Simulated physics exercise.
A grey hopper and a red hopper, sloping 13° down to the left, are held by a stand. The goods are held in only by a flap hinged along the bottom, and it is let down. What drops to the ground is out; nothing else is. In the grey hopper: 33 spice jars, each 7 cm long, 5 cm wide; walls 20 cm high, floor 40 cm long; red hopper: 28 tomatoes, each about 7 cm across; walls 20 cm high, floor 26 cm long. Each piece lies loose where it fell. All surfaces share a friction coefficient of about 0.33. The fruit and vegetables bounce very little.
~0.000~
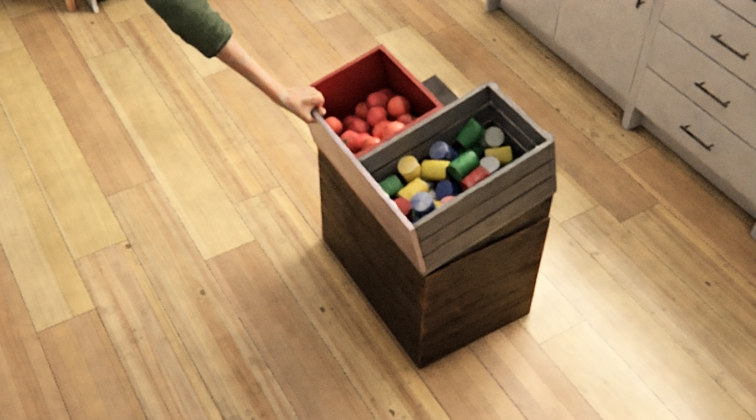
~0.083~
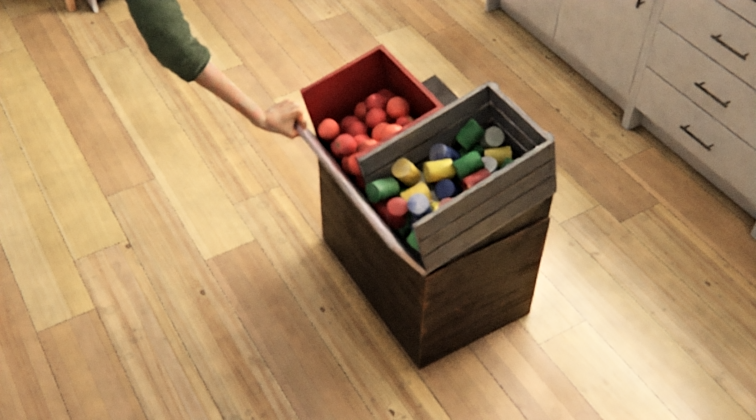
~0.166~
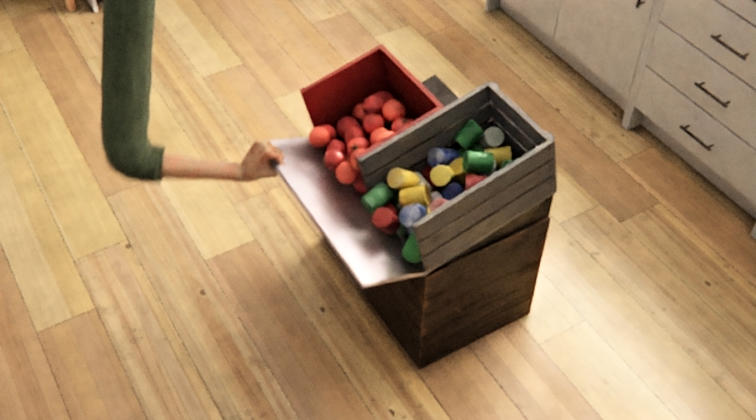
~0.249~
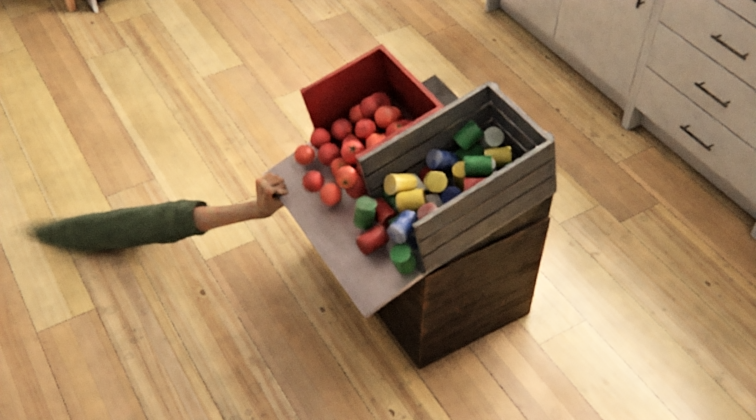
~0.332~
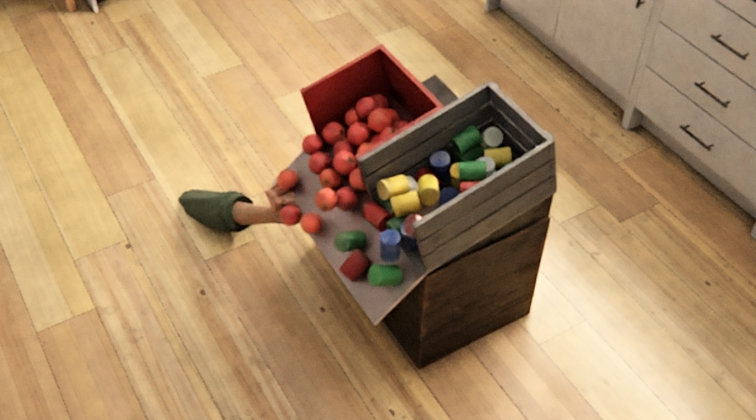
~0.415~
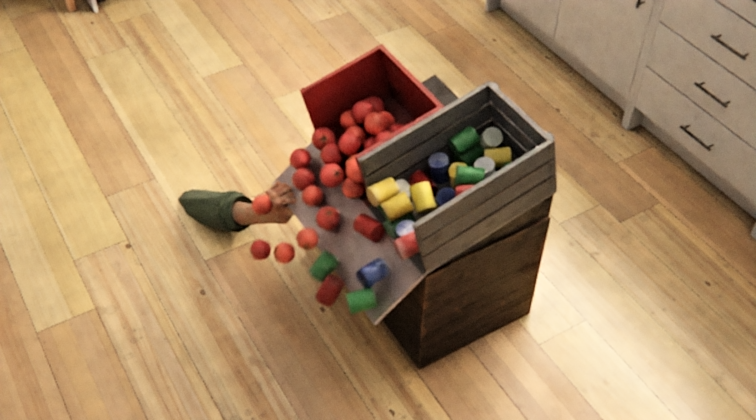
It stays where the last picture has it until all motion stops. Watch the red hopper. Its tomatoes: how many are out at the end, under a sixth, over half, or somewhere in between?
Majority out.
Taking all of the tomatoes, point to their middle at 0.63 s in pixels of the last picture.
I'd say near (316, 188).
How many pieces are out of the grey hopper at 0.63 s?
Grey hopper - about 4 out by that time.
After 0.63 s, grey hopper 29 in, 4 out and red hopper 20 in, 8 out.
After 0.90 s, grey hopper 25 in, 8 out and red hopper 10 in, 18 out.
After 1.28 s, grey hopper 18 in, 15 out and red hopper 1 in, 27 out.
Outcome (at 1.76 s), grey hopper 13 in, 20 out and red hopper 0 in, 28 out. Asked share, 28 of 28, 100 per cent.
